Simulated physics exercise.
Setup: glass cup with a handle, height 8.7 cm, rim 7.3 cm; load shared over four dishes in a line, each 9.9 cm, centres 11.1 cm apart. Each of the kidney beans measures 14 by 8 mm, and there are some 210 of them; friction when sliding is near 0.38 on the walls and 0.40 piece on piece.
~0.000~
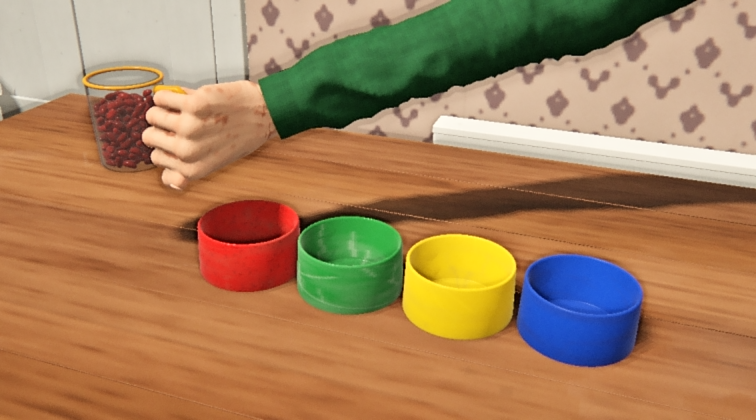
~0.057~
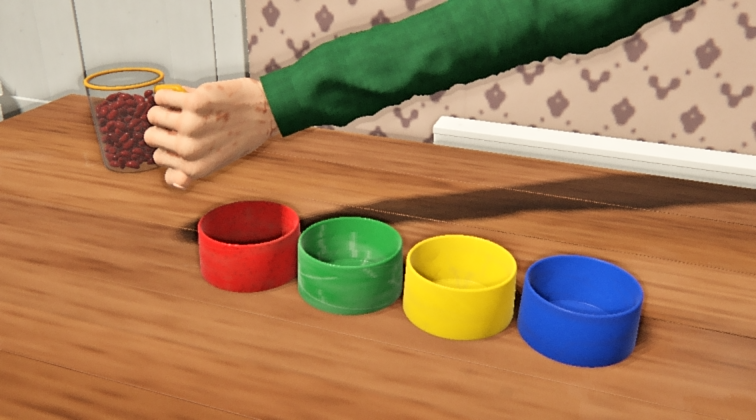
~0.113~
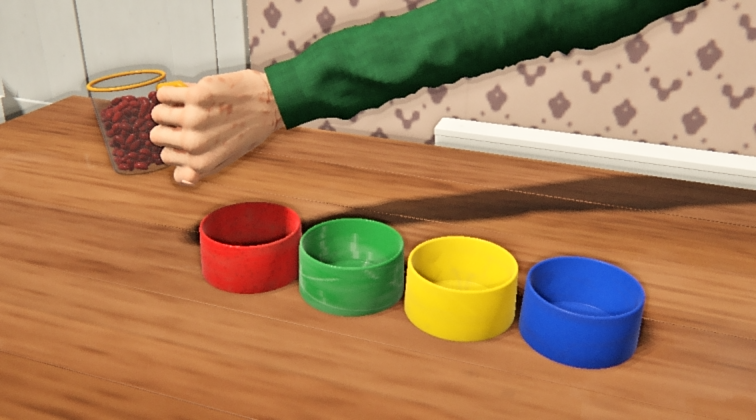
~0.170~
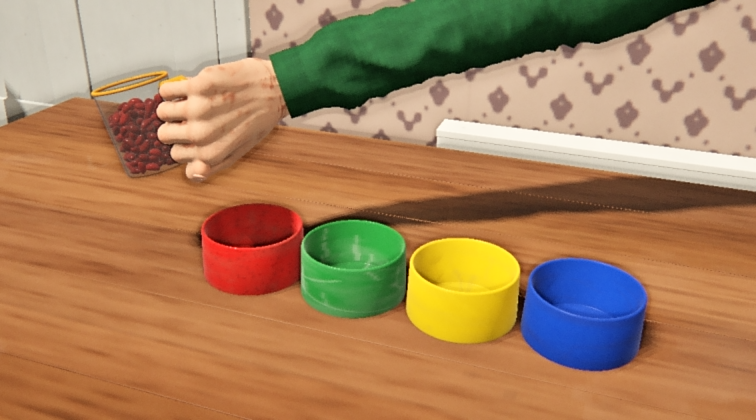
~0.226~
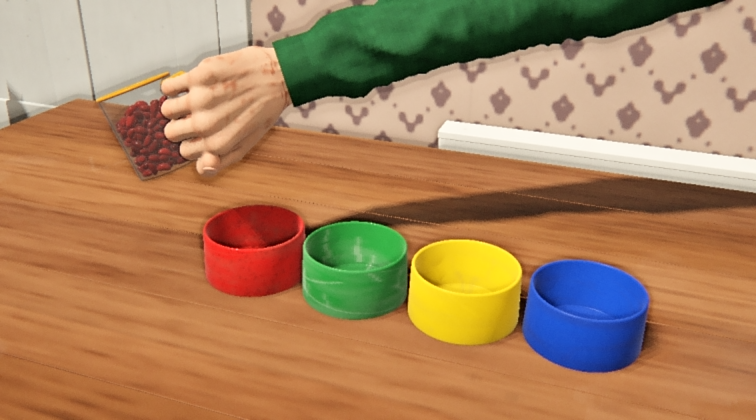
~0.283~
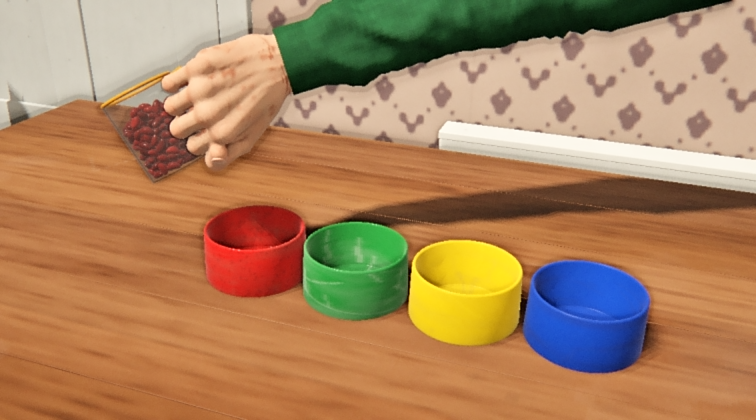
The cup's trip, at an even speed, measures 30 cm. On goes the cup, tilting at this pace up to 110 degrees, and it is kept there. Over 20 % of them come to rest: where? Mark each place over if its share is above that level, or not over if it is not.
Red: Over, blue: Not over, green: Not over, yellow: Not over, counter: Over.
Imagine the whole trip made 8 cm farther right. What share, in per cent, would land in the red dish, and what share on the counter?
Then I'd expect red at 70 and the counter at 10.
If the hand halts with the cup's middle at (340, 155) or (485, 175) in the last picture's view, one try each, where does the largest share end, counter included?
Top receivers, in order: Counter and counter.
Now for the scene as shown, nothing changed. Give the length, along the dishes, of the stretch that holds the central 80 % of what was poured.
16 centimetres.
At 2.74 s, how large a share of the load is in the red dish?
Near 40 per cent so far.
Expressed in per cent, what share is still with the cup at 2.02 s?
Roughly 0 percent.
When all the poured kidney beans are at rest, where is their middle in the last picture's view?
Roughly (209, 255).
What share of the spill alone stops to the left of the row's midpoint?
Roughly 100 %.
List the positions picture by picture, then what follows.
The first frame shows cup at (130, 120), tilt 0 degrees, lip at (93, 74), moved 0.0 cm; middle of the pieces at (135, 130); red dish at (249, 222); green dish at (350, 241); yellow dish at (461, 261); blue dish at (583, 284).
The second frame shows cup at (132, 121), tilt 2 degrees, lip at (94, 76), moved 0.2 cm; middle of the pieces at (137, 131).
The third frame shows cup at (137, 123), tilt 7 degrees, lip at (97, 81), moved 0.6 cm; middle of the pieces at (144, 133).
The fourth frame shows cup at (145, 125), tilt 15 degrees, lip at (102, 89), moved 1.3 cm; middle of the pieces at (153, 136).
The fifth frame shows cup at (153, 128), tilt 22 degrees, lip at (107, 97), moved 2.0 cm; middle of the pieces at (161, 138).
The sixth frame shows cup at (159, 129), tilt 30 degrees, lip at (112, 104), moved 2.7 cm; middle of the pieces at (169, 139); red dish at (255, 227); green dish at (356, 246); yellow dish at (467, 267); blue dish at (590, 290). Its pace works out near 135 degrees a second; the hand travels 12 cm a second.
After 1.32 s, tilt 110 degrees; cup holds 25 %, red 20 %.
After 2.02 s, tilt 110 degrees; cup holds 0 %, red 40 %.
After 2.74 s, tilt 110 degrees; cup holds 0 %, red 40 %.
At rest (3.0 s), red 40 %, blue 0 %, green 0 %, yellow 0 %, counter 60 %.
